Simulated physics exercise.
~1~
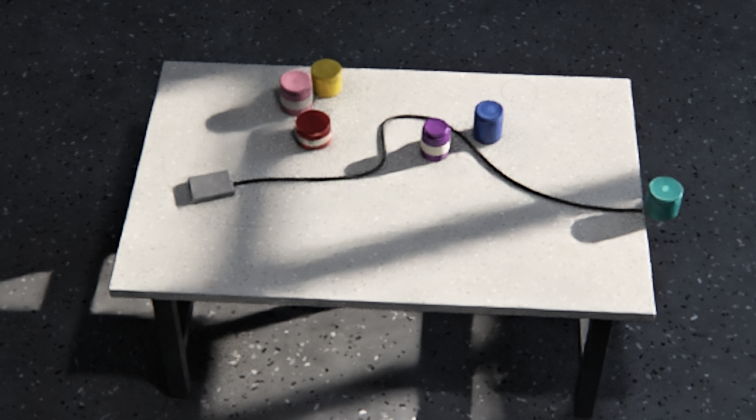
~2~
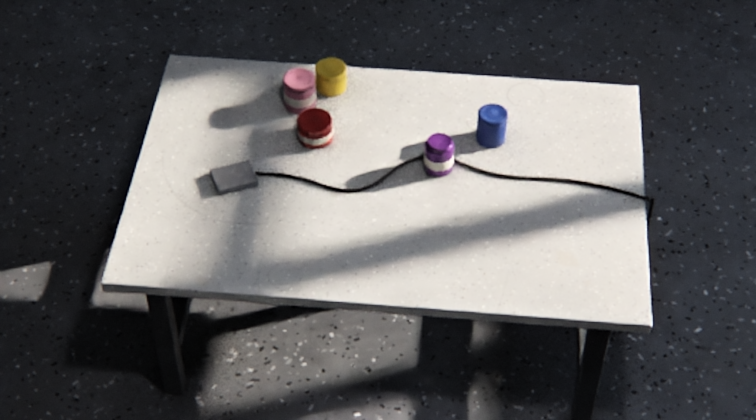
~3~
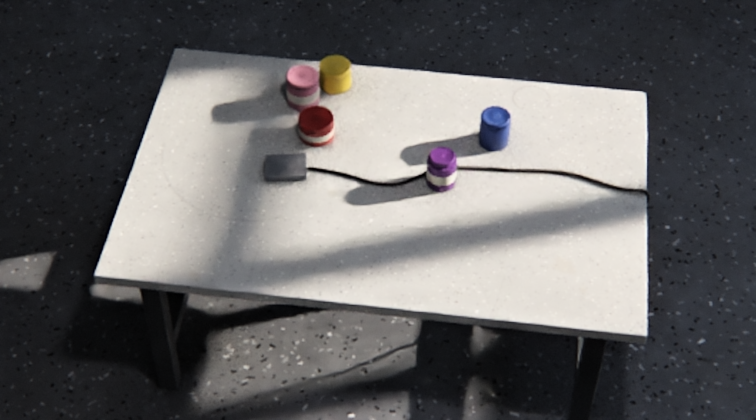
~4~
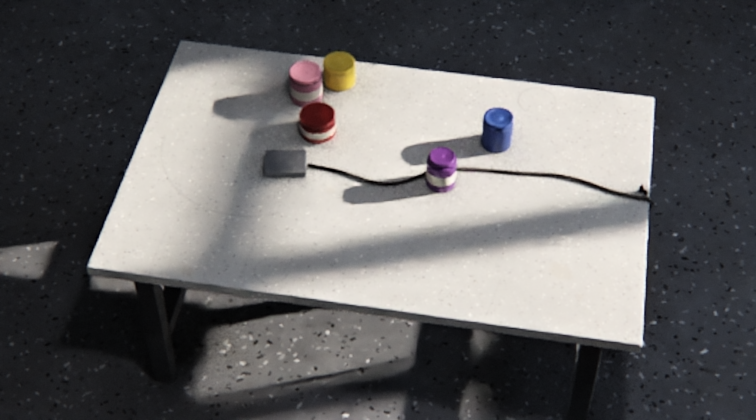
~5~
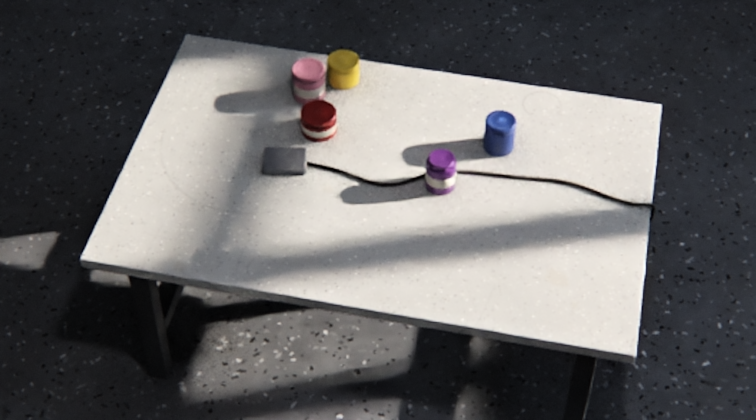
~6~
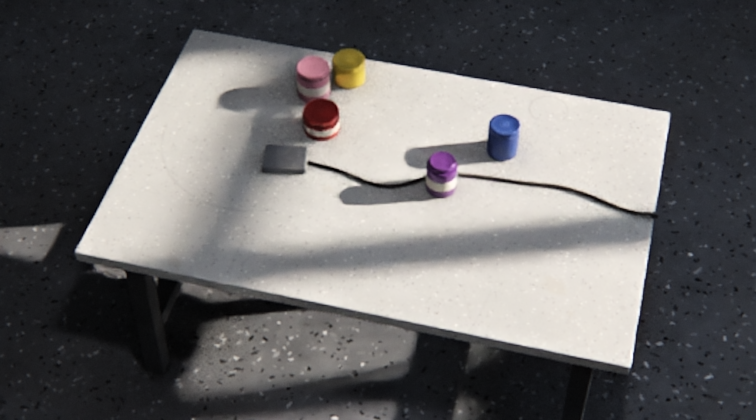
The video shows a teal cylinder dropping off a table's right edge, pulling a thin black cable that drags a grey block rightward and shifts a purple jar slightly toward the viewer. The block and jar come to rest on the table, while the red, pink, yellow and blue containers stay put.
